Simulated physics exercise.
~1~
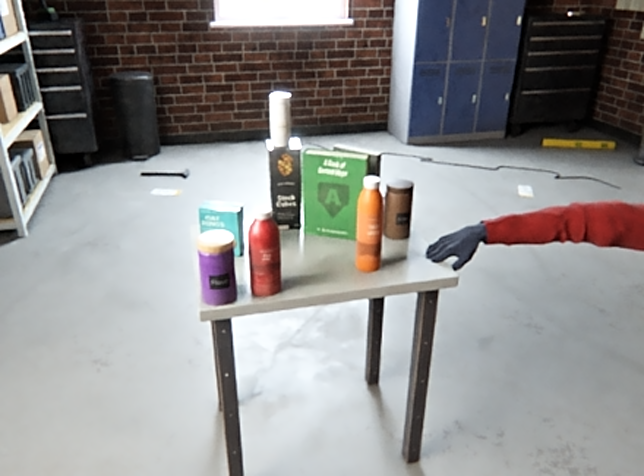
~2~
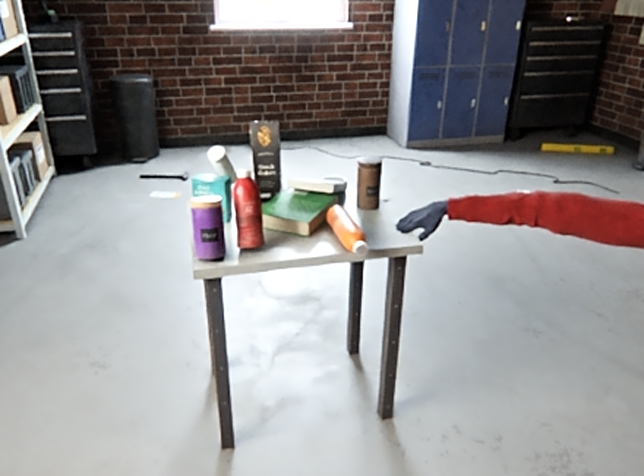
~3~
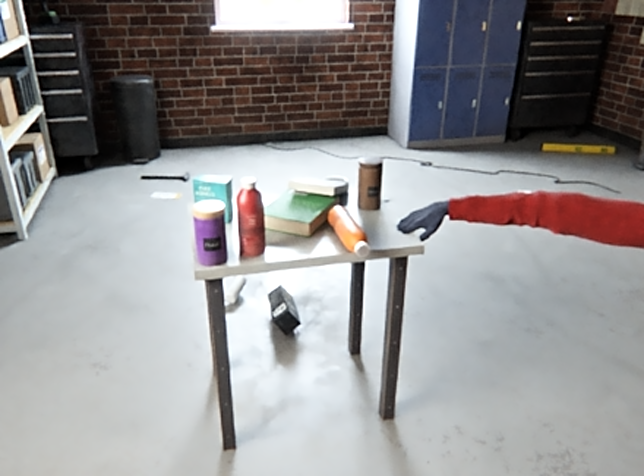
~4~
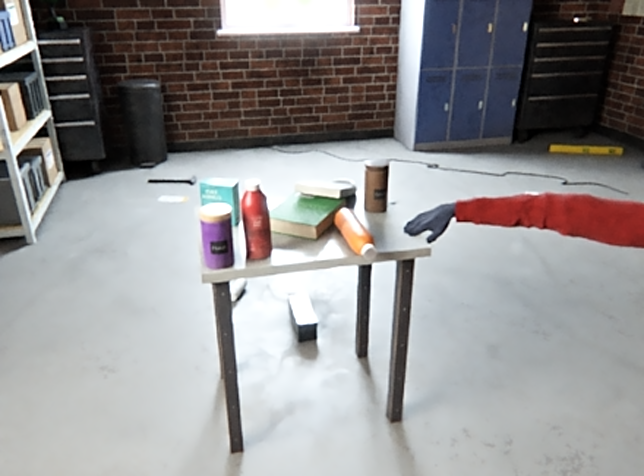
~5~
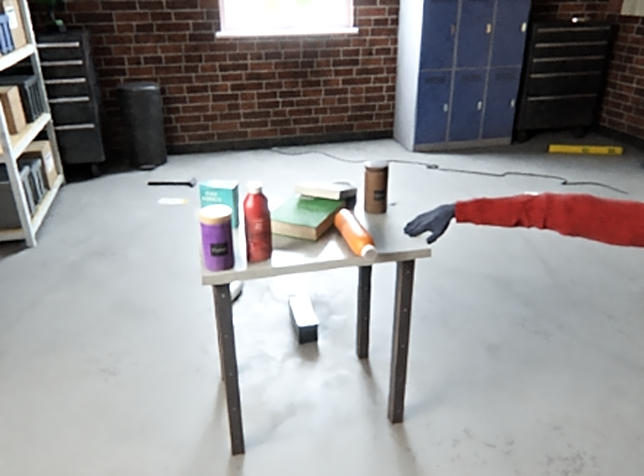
A jolted table topples several items, and a black carton and white shaker fall off.
